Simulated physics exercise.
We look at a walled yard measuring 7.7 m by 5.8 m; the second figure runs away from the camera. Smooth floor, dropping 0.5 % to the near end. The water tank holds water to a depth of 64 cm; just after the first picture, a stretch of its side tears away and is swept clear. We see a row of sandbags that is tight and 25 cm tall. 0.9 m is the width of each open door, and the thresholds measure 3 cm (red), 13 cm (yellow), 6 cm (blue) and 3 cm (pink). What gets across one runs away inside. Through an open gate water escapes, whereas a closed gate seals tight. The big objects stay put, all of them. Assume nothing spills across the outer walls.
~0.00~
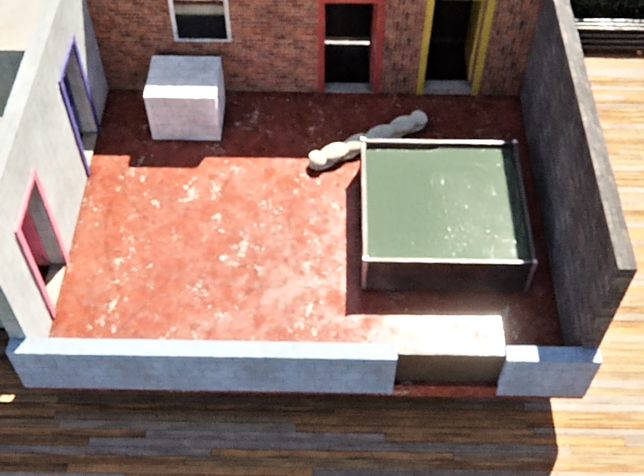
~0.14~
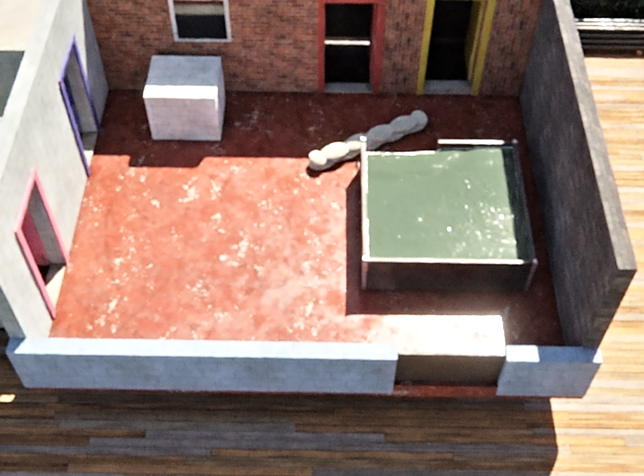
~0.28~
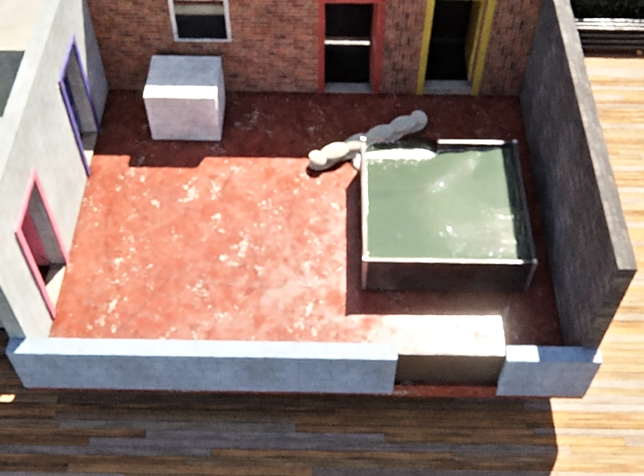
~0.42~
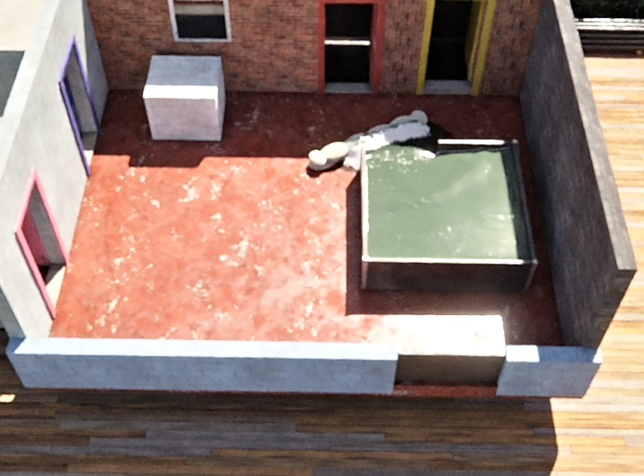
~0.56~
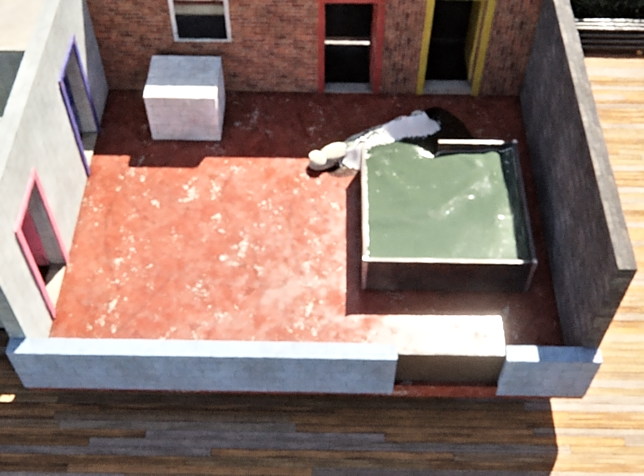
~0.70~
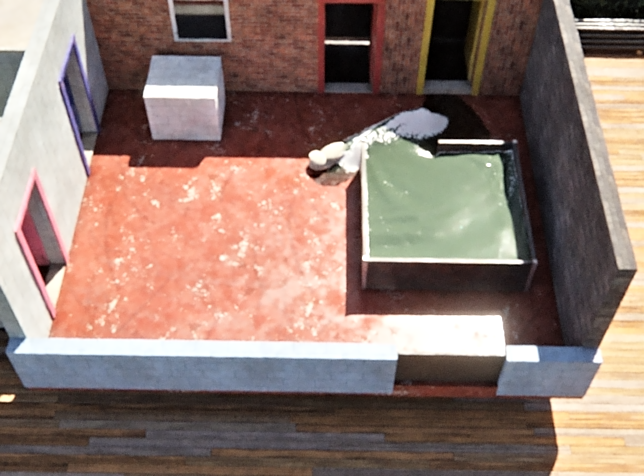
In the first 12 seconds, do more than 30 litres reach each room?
At the end, the red door breaks the limit; the yellow door breaks the limit; the blue door remains within the limit; the pink door breaks the limit.
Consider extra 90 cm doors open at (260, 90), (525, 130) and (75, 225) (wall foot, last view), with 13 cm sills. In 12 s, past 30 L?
In sequence the answers are less than that, more than that and less than that.
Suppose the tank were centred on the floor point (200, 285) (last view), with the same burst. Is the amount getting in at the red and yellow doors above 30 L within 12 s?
For the red door, the amount is too high; for the yellow door, the amount is acceptable.
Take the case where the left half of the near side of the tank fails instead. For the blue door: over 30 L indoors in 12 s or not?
Against the limit, blue exceeds it.
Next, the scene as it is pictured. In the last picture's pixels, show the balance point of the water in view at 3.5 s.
It lies at roughly (425, 192) in pixels.
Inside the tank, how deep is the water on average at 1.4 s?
Depth, averaged: Around 49 centimetres.
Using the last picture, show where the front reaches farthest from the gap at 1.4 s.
I'd put it close to (516, 98).
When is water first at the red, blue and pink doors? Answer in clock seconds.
Arrival times: Red 1.2 seconds, blue 4.5 seconds, pink 5.0 seconds.
After 1.4 s water covers 20 % of the floor and is deepest (56 cm) near (372, 152); red door 7 cm at the sill, 1 L in, yellow door 18 cm at the sill, 4 L in, blue door not reached, pink door not reached.
After 2.2 s water covers 40 % of the floor and is deepest (48 cm) near (372, 152); red door 14 cm at the sill, 47 L in, yellow door 18 cm at the sill, 15 L in, blue door not reached, pink door not reached.
After 3.5 s water covers 55 % of the floor and is deepest (33 cm) near (372, 152); red door 9 cm at the sill, 111 L in, yellow door 19 cm at the sill, 38 L in, blue door not reached, pink door not reached.
After 7.0 s water covers 90 % of the floor and is deepest (24 cm) near (372, 152); red door 5 cm at the sill, 140 L in, yellow door 19 cm at the sill, 102 L in, blue door 2 cm at the sill, 0 L in, pink door 4 cm at the sill, 0 L in.
After 12.0 s water covers 95 % of the floor and is deepest (16 cm) near (372, 160); red door 2 cm at the sill, 142 L in, yellow door 12 cm at the sill, 143 L in, blue door 5 cm at the sill, 0 L in, pink door 10 cm at the sill, 83 L in.
